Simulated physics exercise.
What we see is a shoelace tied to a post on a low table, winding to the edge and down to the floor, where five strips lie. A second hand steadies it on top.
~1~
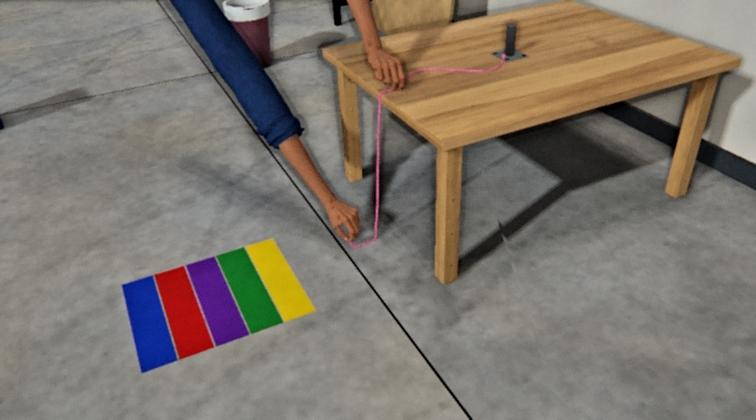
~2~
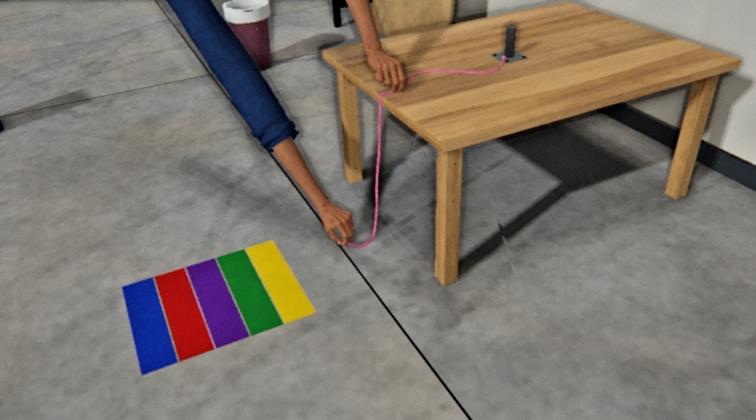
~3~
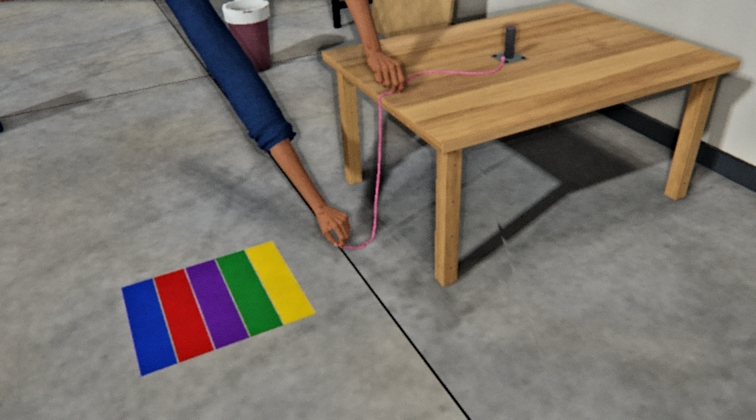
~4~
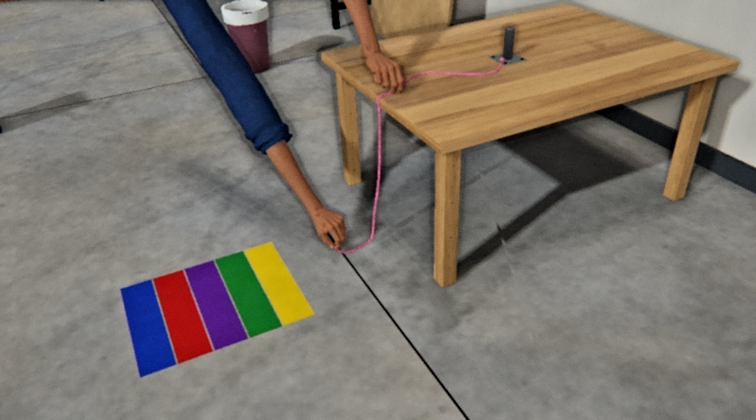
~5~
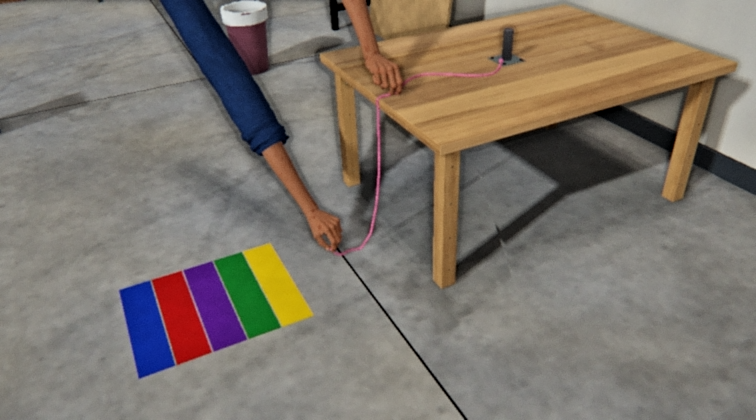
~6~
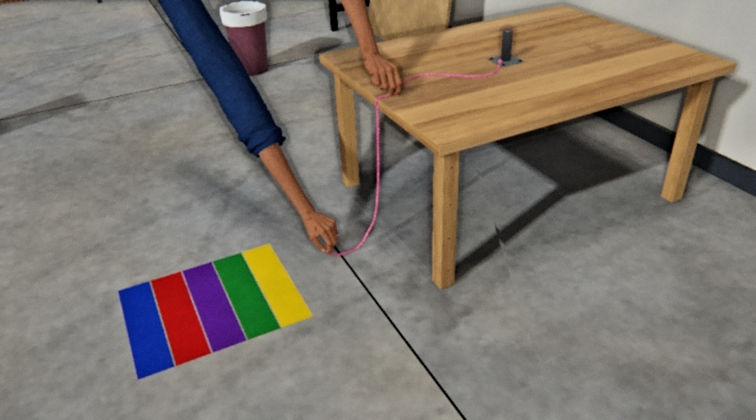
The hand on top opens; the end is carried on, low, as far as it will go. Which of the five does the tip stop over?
The end stops over the purple strip.
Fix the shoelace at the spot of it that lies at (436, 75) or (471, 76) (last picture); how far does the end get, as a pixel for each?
Try by try, around (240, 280) and (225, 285).
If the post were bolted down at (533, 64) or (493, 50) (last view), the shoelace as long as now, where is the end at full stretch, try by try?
In that order: (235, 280) and (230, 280).
Soon after, end near (263, 272); over yellow.
After that, end near (231, 282); over green.
At the stop, end near (212, 288); over purple. It gets as far as the purple strip.
